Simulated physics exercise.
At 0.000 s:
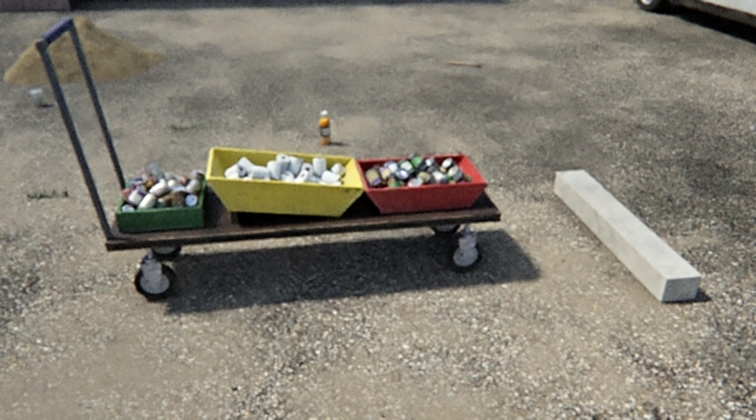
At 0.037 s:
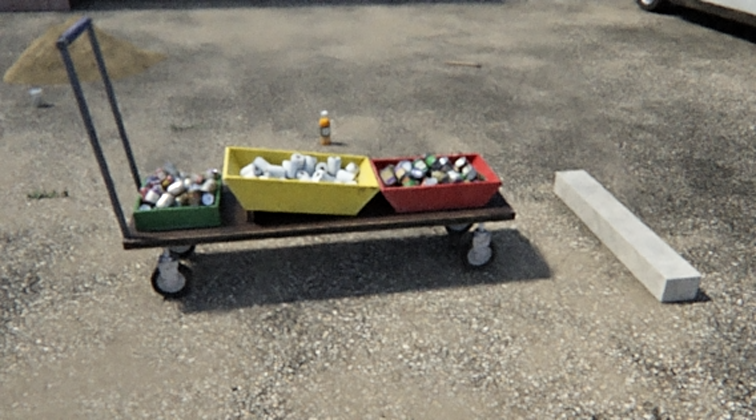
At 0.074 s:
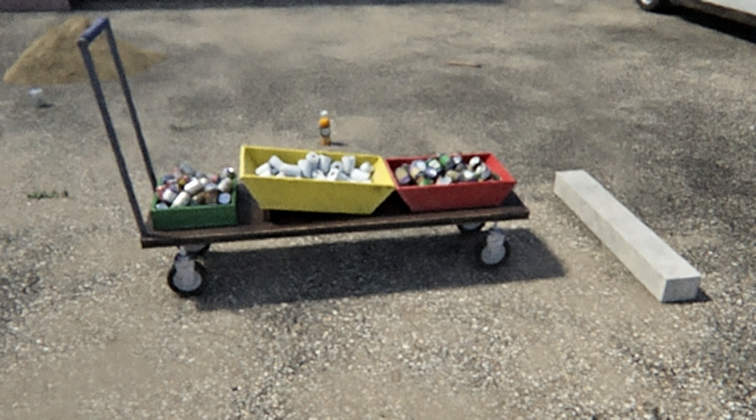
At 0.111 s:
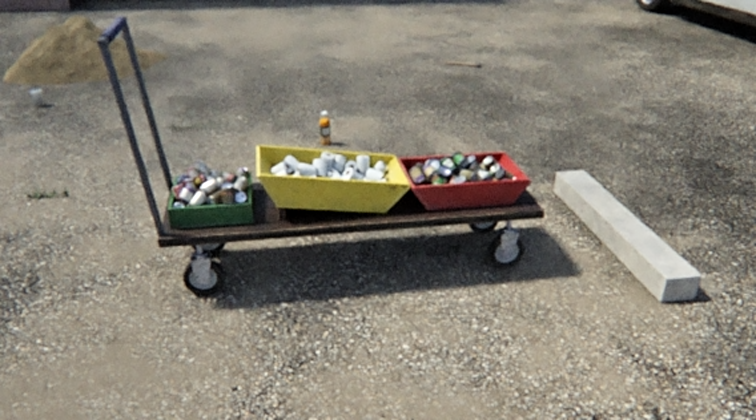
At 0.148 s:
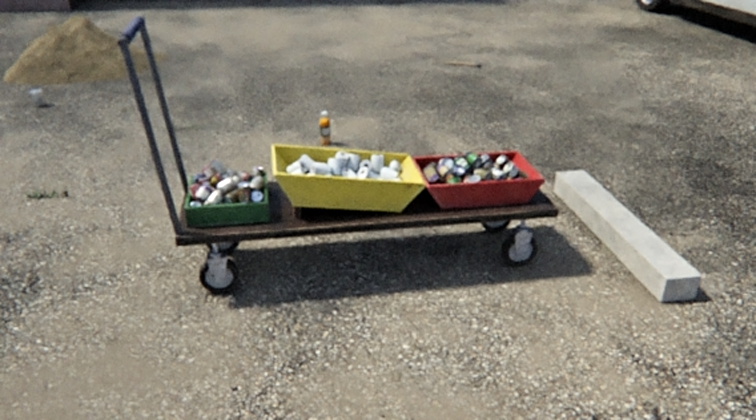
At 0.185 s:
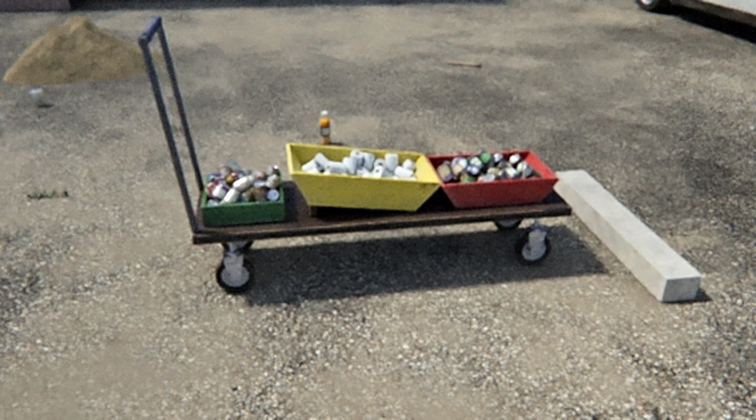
On a patch of rough gravelly ground, a flat trolley carrying a green, a yellow and a red crate, all filled with small items, rolled steadily to the right, drawing closer to a pale beam.
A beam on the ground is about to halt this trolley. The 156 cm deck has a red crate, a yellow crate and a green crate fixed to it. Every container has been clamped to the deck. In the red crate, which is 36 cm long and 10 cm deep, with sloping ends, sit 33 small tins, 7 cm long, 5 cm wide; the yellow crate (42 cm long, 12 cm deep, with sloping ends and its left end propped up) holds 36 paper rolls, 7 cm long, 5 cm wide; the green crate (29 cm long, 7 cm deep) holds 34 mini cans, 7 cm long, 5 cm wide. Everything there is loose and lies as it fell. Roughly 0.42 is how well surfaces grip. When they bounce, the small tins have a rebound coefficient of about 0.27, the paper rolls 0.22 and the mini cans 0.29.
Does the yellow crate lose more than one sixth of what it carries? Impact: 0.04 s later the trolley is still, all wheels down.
No.
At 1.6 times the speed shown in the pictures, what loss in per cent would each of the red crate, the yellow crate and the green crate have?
Then the red crate sheds 30 per cent, the yellow crate 30 per cent, and the green crate 30 per cent.
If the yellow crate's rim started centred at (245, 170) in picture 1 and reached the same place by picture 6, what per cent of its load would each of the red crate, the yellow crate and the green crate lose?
That would give red crate 30 %, yellow crate 30 % and green crate 20 %.
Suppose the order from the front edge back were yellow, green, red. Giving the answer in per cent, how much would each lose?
In that arrangement the red crate sheds 10 per cent of its load, the yellow crate 0 per cent, and the green crate 20 per cent.
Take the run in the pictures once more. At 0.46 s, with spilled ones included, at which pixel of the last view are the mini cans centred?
(334, 181).
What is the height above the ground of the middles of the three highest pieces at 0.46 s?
About 48 cm.
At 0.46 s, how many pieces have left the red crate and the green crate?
Estimate at that time - red crate 0, green crate 1, give or take.
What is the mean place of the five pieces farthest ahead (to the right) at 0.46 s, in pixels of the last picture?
Pixel (601, 158), give or take.
After 0.36 s, contact.
After 0.46 s, red crate 33 in, 0 out, yellow crate 36 in, 0 out and green crate 33 in, 1 out.
After 0.58 s, red crate 32 in, 1 out, yellow crate 35 in, 1 out and green crate 33 in, 1 out.
After 0.81 s, red crate 31 in, 2 out, yellow crate 35 in, 1 out and green crate 29 in, 5 out.
Outcome (at 1.31 s), red crate 31 in, 2 out, yellow crate 35 in, 1 out and green crate 29 in, 5 out. Asked share, 1 of 36, 3 per cent.
